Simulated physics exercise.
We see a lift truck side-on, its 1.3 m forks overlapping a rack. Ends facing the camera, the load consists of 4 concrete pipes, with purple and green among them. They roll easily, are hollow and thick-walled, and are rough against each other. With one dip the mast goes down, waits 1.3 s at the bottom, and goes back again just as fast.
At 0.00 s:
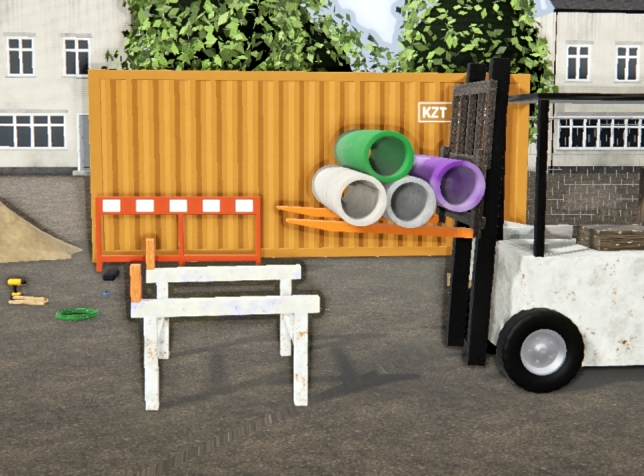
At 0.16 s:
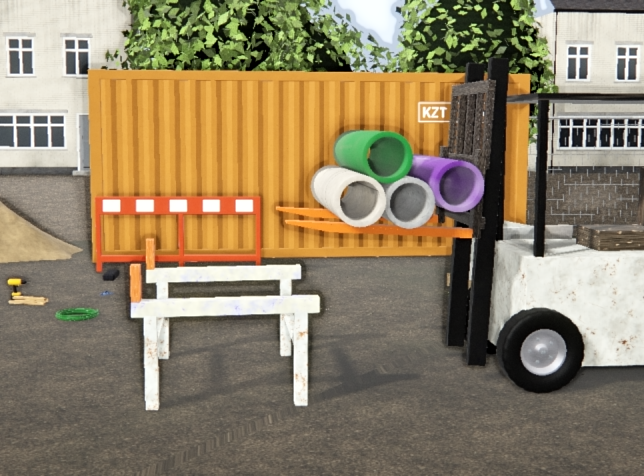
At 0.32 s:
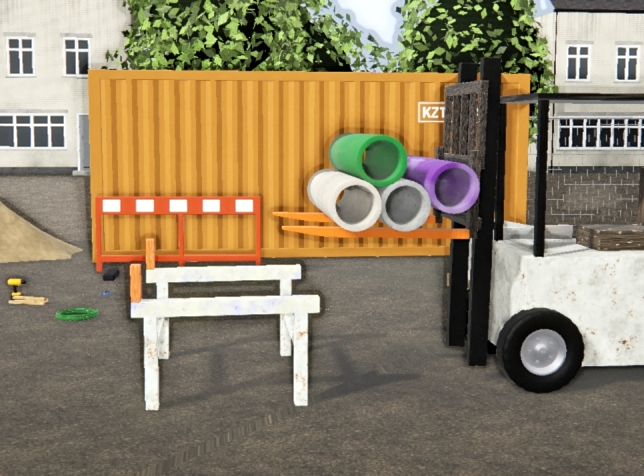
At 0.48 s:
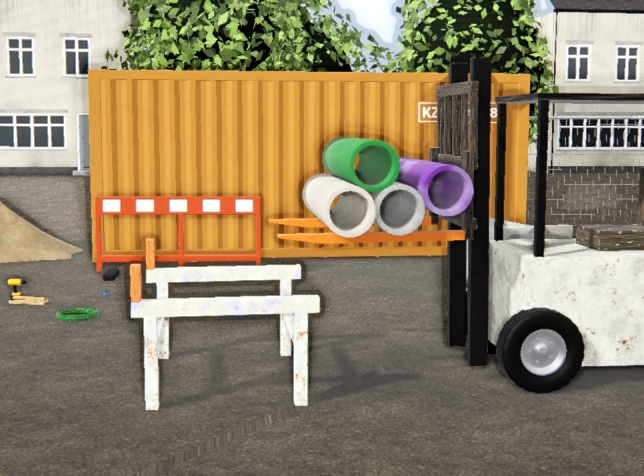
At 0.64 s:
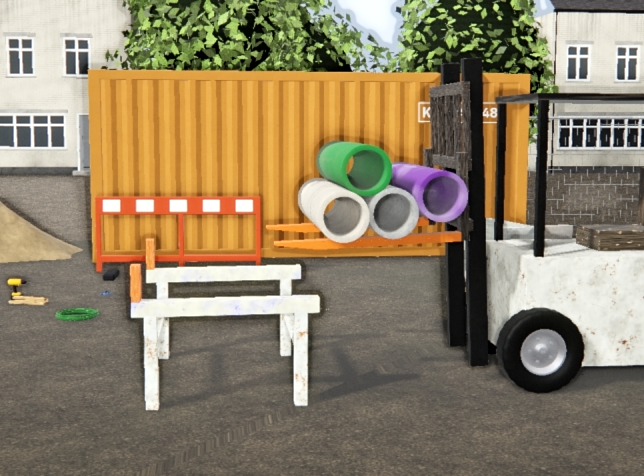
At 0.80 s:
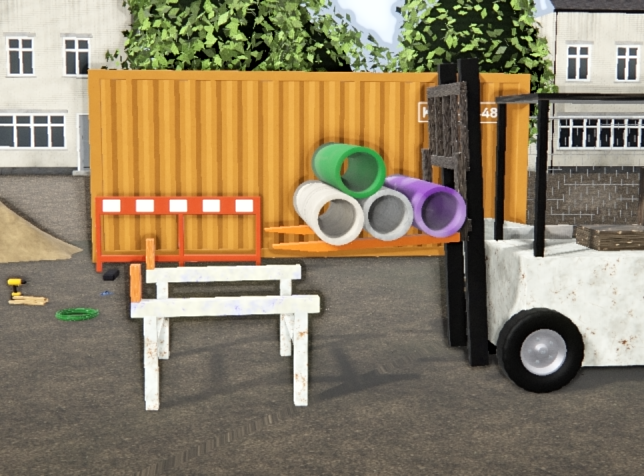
In a yard by an orange container, a forklift's mast tilted slowly forward, lowering the fork tips slightly, and the four stacked pipes shifted a little left and down, the purple one staying nearest the mast.
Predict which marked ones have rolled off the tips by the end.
Prediction: Purple does not, green does.
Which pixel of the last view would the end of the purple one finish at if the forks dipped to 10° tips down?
(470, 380), roughly.
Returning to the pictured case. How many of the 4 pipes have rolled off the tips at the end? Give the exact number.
That comes to 3 in total.
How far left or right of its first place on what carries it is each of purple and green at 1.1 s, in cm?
Leftward shifts - purple 0, green 10.
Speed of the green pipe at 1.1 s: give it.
Estimate: Some 0.3 m/s.
Then, 1.1 s in, purple is on the forks, 110 cm from the tips, rolling left; green is up on others, 50 cm from the tips, rolling left; 0 gone from the forks.
Then, 1.5 s in, purple is on the forks, 105 cm from the tips, rolling left; green is up on others, 40 cm from the tips, rolling left; 0 gone from the forks.
Then, 1.9 s in, purple is on the forks, 95 cm from the tips, rolling left; green is up on others, 25 cm from the tips, rolling left; 0 gone from the forks.
Then, 2.4 s in, purple is on the forks, 80 cm from the tips, rolling left; green is up on others, 80 cm from the rack's far end, rolling left; 2 gone from the forks.
In the end (5.8 s), purple is on the forks, 110 cm from the tips; green is on the rack, 15 cm from the rack's far end; 3 gone from the forks.
